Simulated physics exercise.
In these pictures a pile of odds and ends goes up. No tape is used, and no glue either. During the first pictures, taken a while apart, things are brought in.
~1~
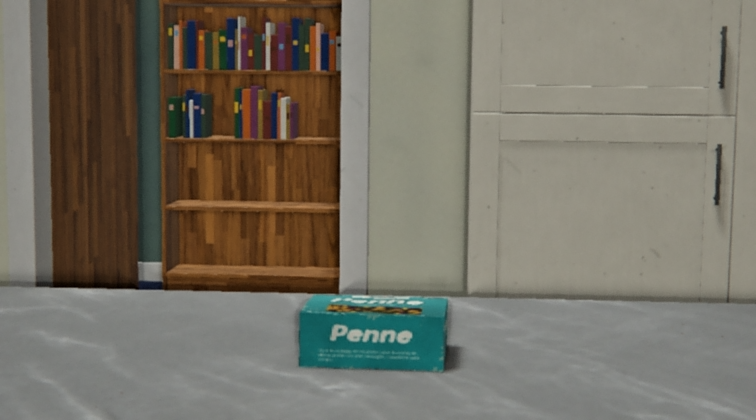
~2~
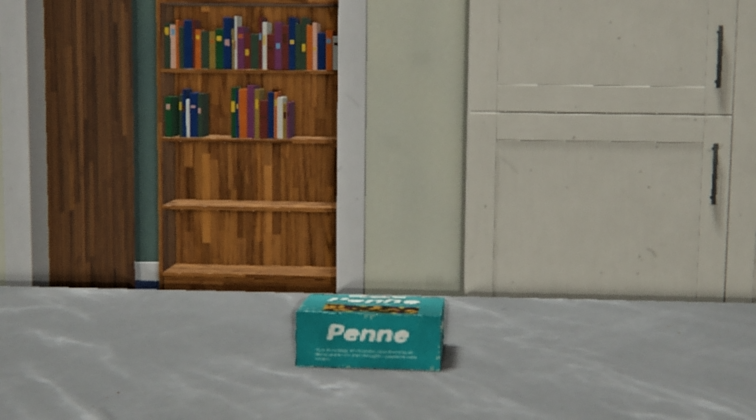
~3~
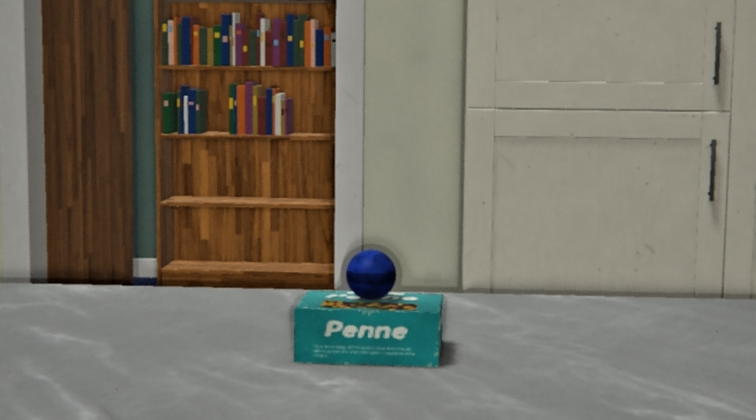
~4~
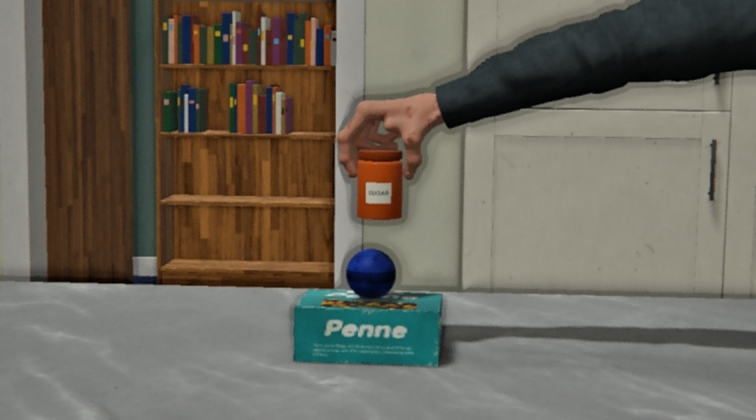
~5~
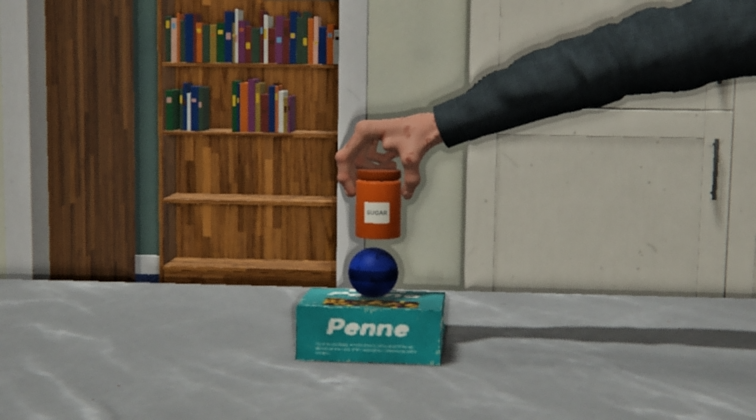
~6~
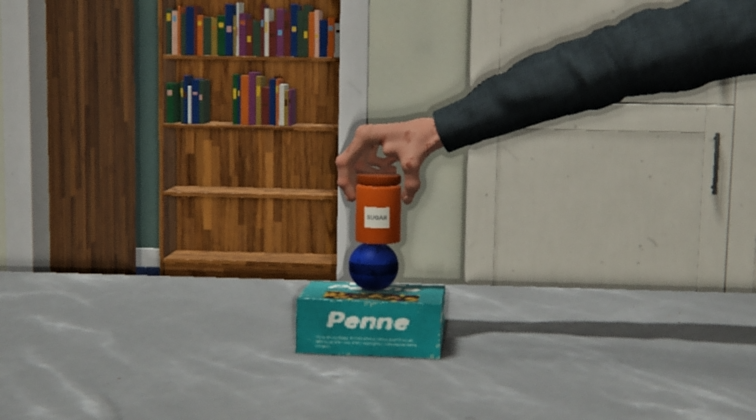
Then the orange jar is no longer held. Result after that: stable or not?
It does not remain steady.
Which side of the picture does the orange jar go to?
Looks like it moves off to the right.
Then, 0.50 s later than the last frame, orange jar now fallen.
Then, 0.70 s later than the last frame, things are still on the move.
When it is over, fallen, orange jar; the other 2 as before. End places, in pixels of the last picture, orange jar near (548, 332). The pile gives way.
